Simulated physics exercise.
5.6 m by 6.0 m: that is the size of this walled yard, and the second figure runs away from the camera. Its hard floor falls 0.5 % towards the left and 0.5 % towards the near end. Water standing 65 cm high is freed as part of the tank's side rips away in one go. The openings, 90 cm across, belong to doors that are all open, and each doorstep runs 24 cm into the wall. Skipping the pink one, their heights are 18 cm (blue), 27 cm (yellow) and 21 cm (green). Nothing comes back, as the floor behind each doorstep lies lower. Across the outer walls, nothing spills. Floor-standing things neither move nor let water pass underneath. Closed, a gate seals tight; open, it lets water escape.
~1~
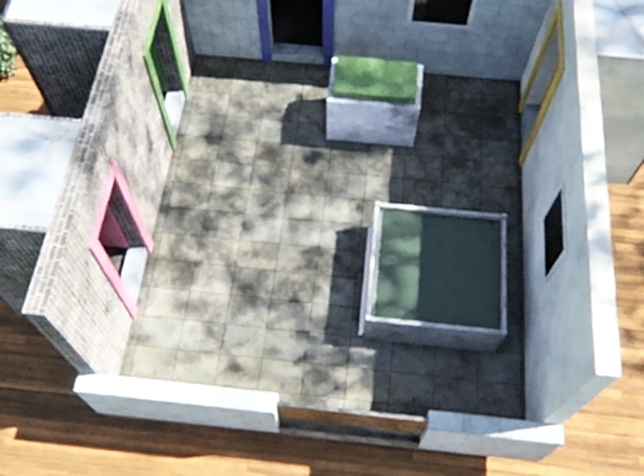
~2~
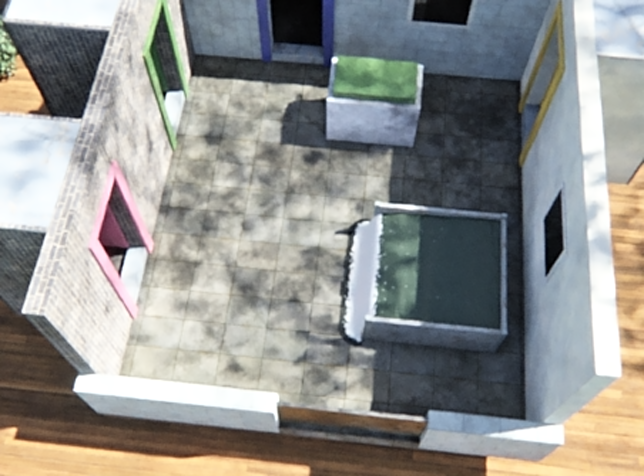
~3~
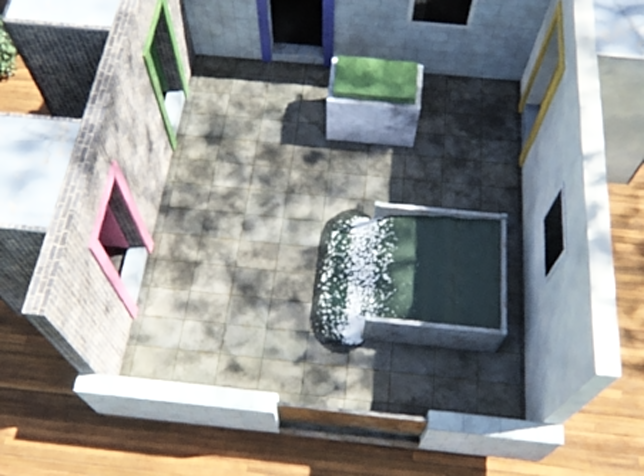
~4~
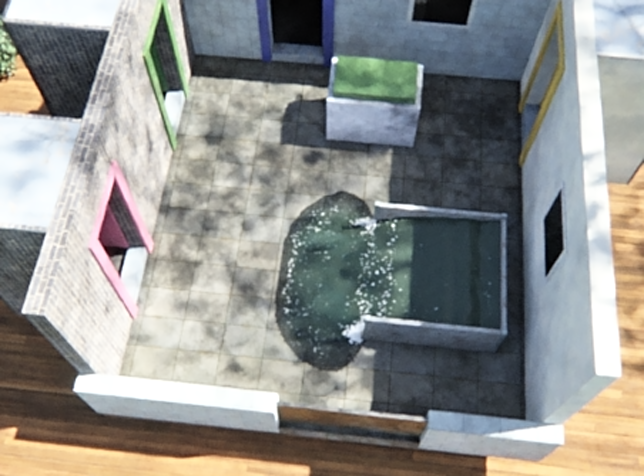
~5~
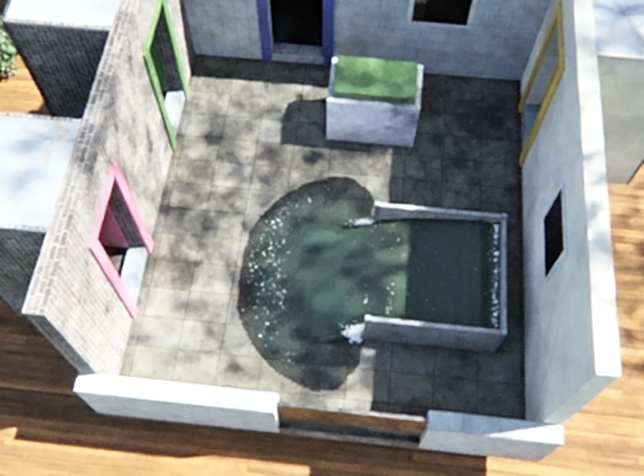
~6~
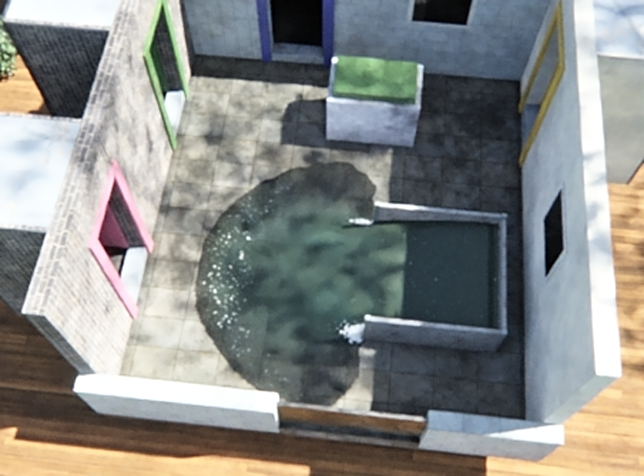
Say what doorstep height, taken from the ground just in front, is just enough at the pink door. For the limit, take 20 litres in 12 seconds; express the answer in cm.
I would put it at 26 cm.
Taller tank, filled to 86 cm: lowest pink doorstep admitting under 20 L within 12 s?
Then roughly 35 cm.
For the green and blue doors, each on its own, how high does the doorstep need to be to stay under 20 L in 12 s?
Roughly 9.5 cm for the green door and roughly 8.5 cm for the blue door.
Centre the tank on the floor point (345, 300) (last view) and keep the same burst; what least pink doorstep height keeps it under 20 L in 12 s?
You'd need some 34 cm.
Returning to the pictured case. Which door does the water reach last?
It's the yellow one.
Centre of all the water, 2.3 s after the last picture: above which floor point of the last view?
Around (251, 255).
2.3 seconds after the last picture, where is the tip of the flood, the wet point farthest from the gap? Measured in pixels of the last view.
The tip of the flood lies near (196, 56).
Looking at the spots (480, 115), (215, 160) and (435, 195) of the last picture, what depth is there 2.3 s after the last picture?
Roughly 0, 11 and 0 centimetres.
Then, 0.7 s after the last picture water covers 45 % of the floor, deepest (32 cm) near (144, 273); 30 cm at the pink door, 6 litres in over its 21 cm doorstep.
Then, 2.3 s after the last picture water covers 55 % of the floor, deepest (30 cm) near (194, 64); 25 cm at the pink door, 52 litres in over its 21 cm doorstep.
Then, 11.3 s after the last picture water covers 100 % of the floor, deepest (12 cm) near (116, 392); 7 cm at the pink door, 58 litres in over its 21 cm doorstep.
At the pink door as built, the water peaked near 33 cm, 1.1 s after the last picture.
With a doorstep of 21.5 cm, 53 litres would have come in within the 12 s; with 29 cm, 6 litres. So under 20 litres takes about 26 cm.
